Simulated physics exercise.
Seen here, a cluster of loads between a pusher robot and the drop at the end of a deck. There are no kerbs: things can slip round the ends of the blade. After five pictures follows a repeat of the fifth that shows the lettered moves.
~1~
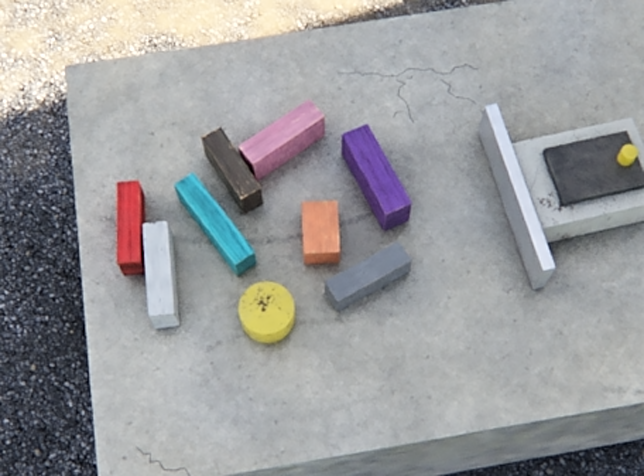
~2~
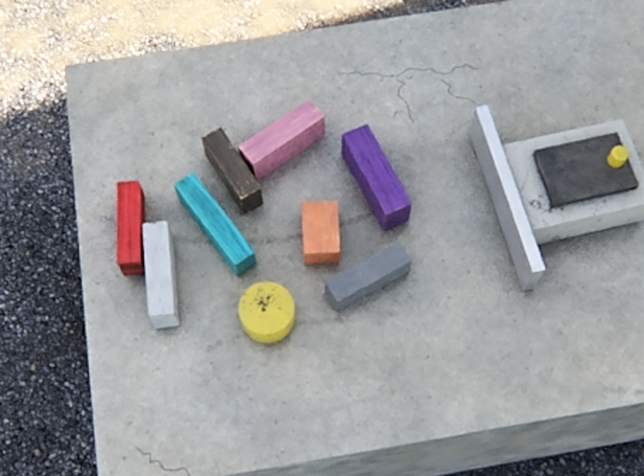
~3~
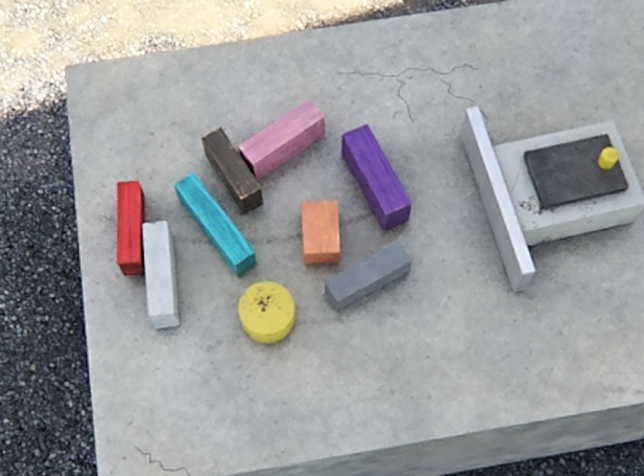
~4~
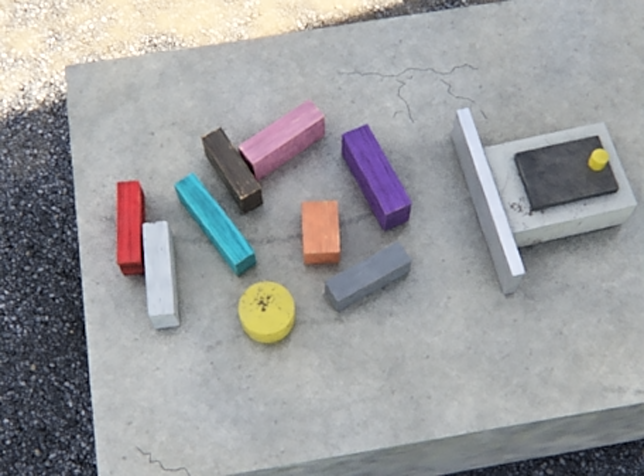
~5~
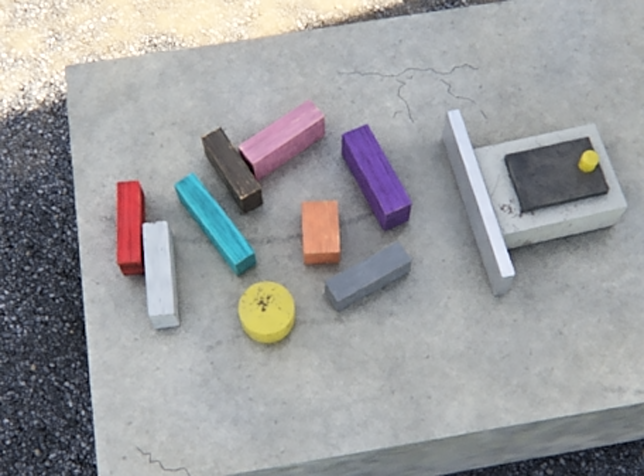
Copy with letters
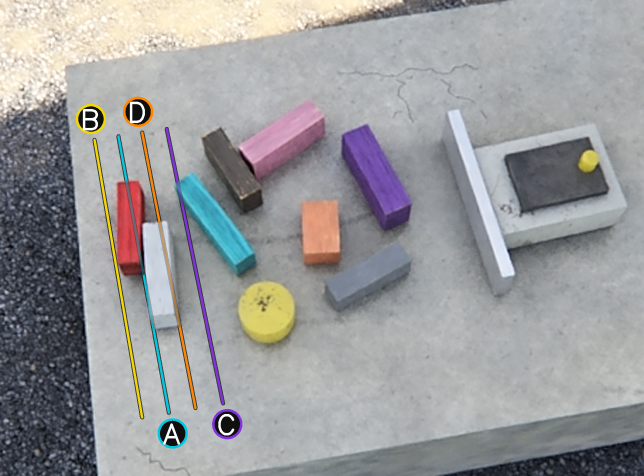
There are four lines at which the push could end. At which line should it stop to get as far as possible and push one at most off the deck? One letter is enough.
As far as mark C.
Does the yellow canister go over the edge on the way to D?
No.
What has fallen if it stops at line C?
It is the red stick.
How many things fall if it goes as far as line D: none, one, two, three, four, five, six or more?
In all, two.
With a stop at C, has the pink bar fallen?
No.
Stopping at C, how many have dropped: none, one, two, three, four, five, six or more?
By then, one.
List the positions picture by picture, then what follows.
In the first frame, yellow canister (267, 313); red stick (131, 228); robot (589, 169).
In the second frame, robot (579, 170); turquoise stick (216, 224).
In the third frame, robot (569, 172); orange crate (321, 232).
In the fourth frame, robot (559, 173); purple stick (376, 177).
In the fifth frame, robot (550, 175); yellow canister (267, 313); red stick (131, 228); white bar (161, 275).
On the marked copy, A at (142, 266); B at (117, 270); C at (193, 258); D at (167, 262).
Taking C. A third of the way, robot (449, 191); grey bar (341, 282); purple stick (345, 182).
Two thirds of the way, robot (346, 207); yellow canister (185, 350); turquoise stick (190, 230).
When it is over, robot (266, 220); red stick over the edge; white bar (92, 290); one fallen.
As for the rest, A drops three; B drops six; D drops two.
